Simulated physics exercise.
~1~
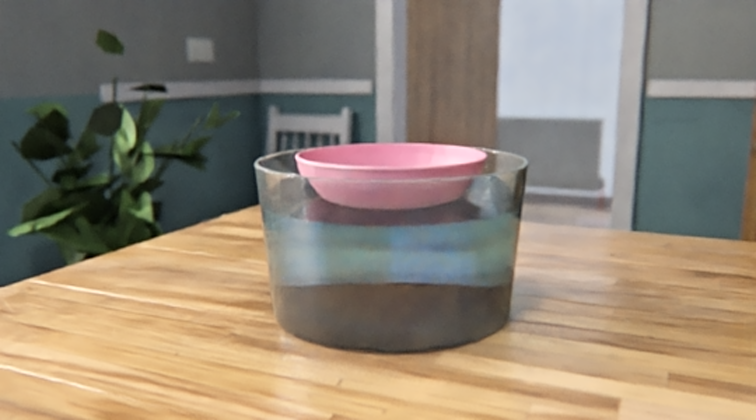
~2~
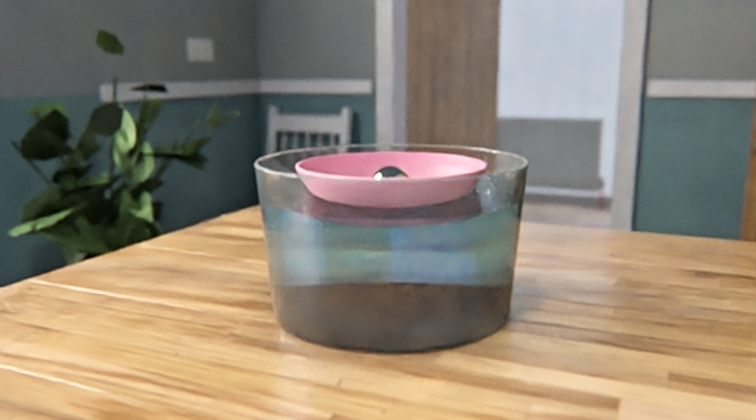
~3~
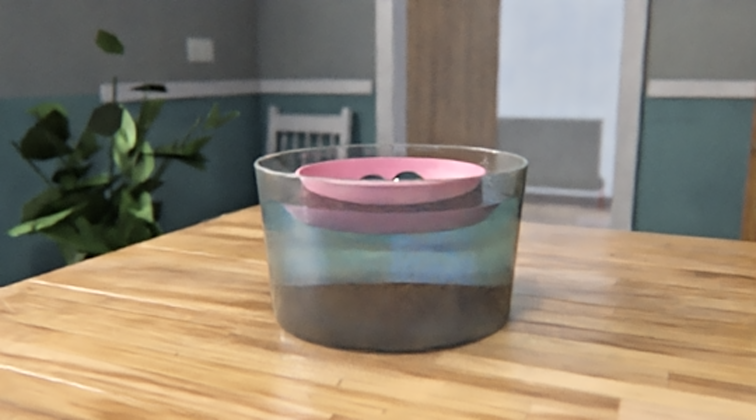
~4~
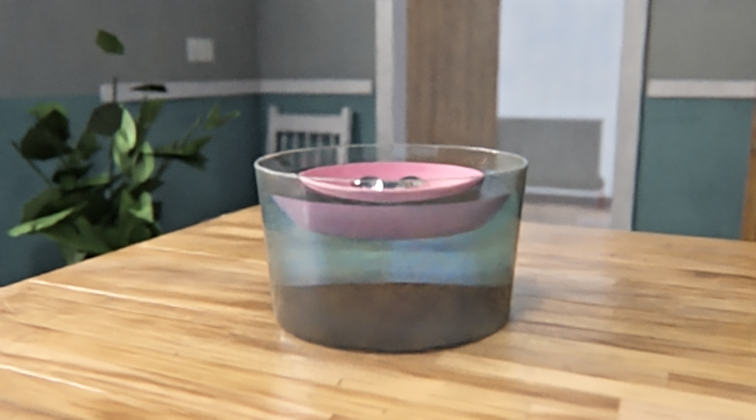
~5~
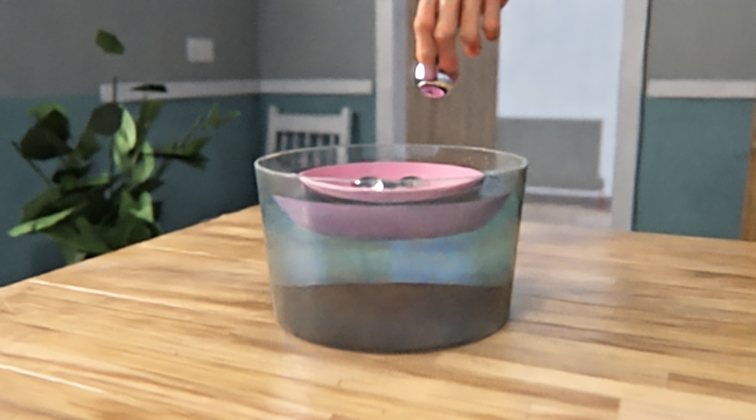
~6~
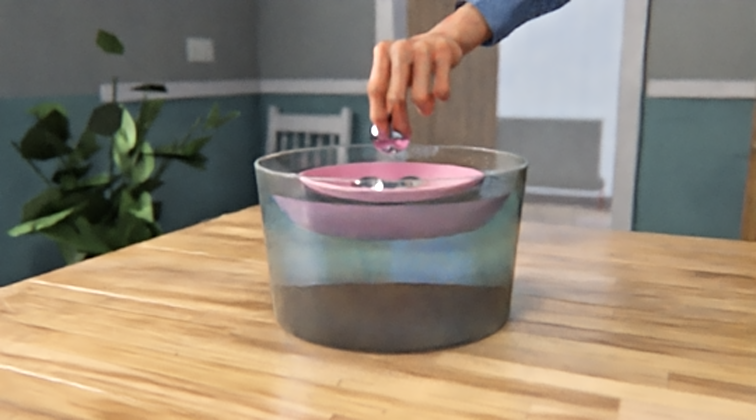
A pink dish floats in a clear glass basin of bluish water with a dark lower layer, on a pale wooden table seen from slightly above by a still camera. Behind are a leafy plant at left, a white chair and a doorway. Shiny balls appear in the dish as it sinks lower by steps, then a blue-sleeved hand lowers another ball from above toward it.
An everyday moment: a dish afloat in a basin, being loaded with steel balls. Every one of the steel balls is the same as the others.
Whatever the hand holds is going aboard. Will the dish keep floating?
No.
Next, the steel ball is in and the dish dips.
After that, water pours in over its edge.
Finally, the dish lies on the bottom with its load.
